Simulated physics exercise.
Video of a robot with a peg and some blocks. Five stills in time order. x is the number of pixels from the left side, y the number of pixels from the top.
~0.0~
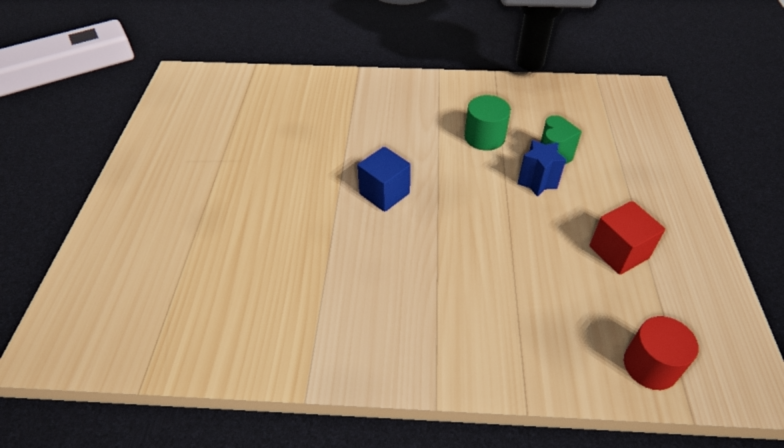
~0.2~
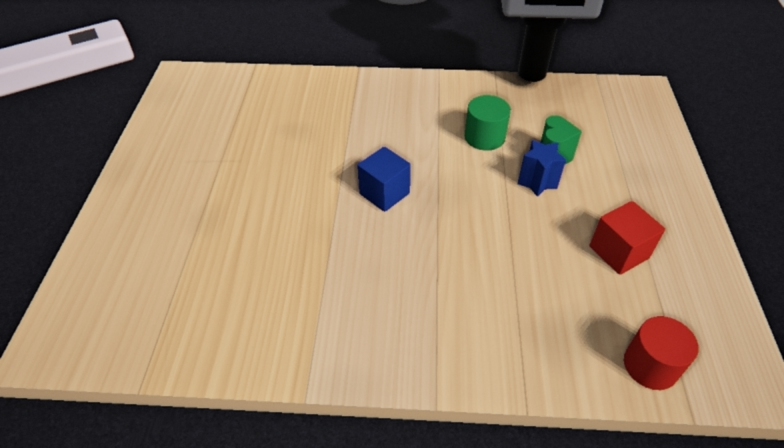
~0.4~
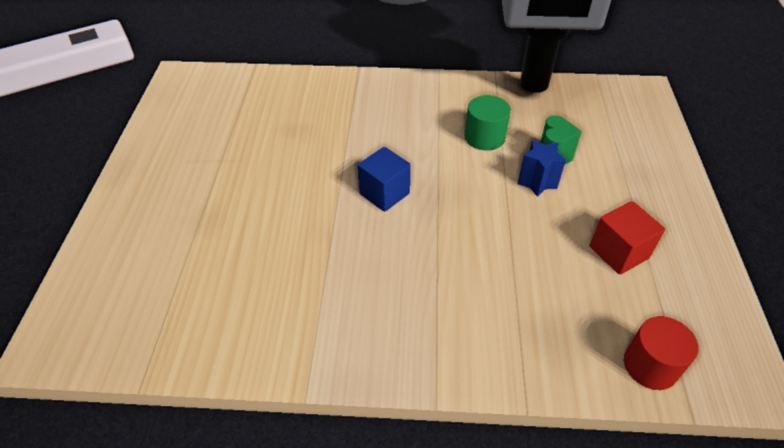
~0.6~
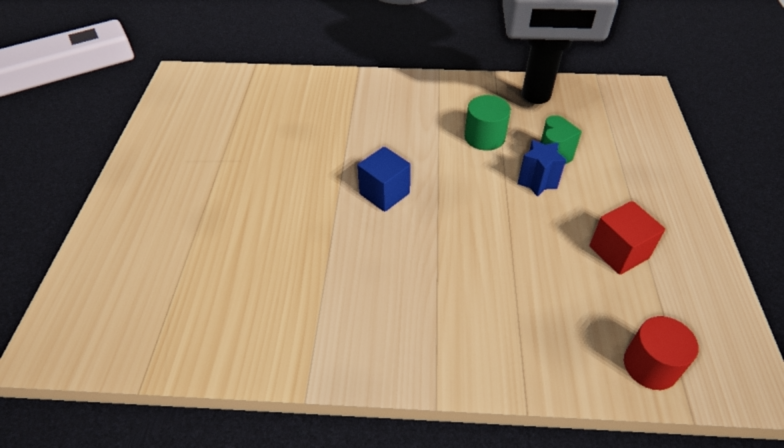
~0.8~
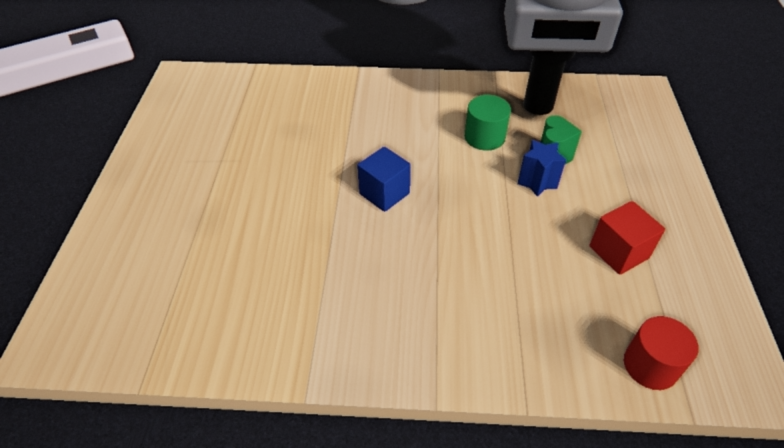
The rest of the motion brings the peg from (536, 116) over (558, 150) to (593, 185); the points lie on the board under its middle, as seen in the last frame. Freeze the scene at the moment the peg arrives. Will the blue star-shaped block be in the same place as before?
No, that is not what happens.
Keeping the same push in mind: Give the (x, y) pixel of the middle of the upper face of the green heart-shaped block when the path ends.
The top centre is at (587, 179).
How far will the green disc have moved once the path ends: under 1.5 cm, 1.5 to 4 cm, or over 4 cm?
Its final spot will lie within 1.5 cm of the current one.
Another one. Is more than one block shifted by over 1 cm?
The answer is yes.
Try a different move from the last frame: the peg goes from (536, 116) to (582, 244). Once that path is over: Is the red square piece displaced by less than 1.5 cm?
Yes
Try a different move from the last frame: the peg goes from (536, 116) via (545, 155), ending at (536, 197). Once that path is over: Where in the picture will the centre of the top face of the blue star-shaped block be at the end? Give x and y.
That would be at about pixel (538, 191).
What follows on the original path. One third of the way, peg at (552, 129); blue star-shaped block at (545, 155), turned 15° clockwise; green heart-shaped block at (564, 133).
Two thirds of the way, peg at (572, 152); blue star-shaped block at (546, 164), turned 75° clockwise; green heart-shaped block at (580, 159), turned 15° clockwise.
At the end, peg at (596, 176); green disc not moved; blue star-shaped block at (545, 167), turned 95° clockwise; green heart-shaped block at (587, 179), turned 65° clockwise.
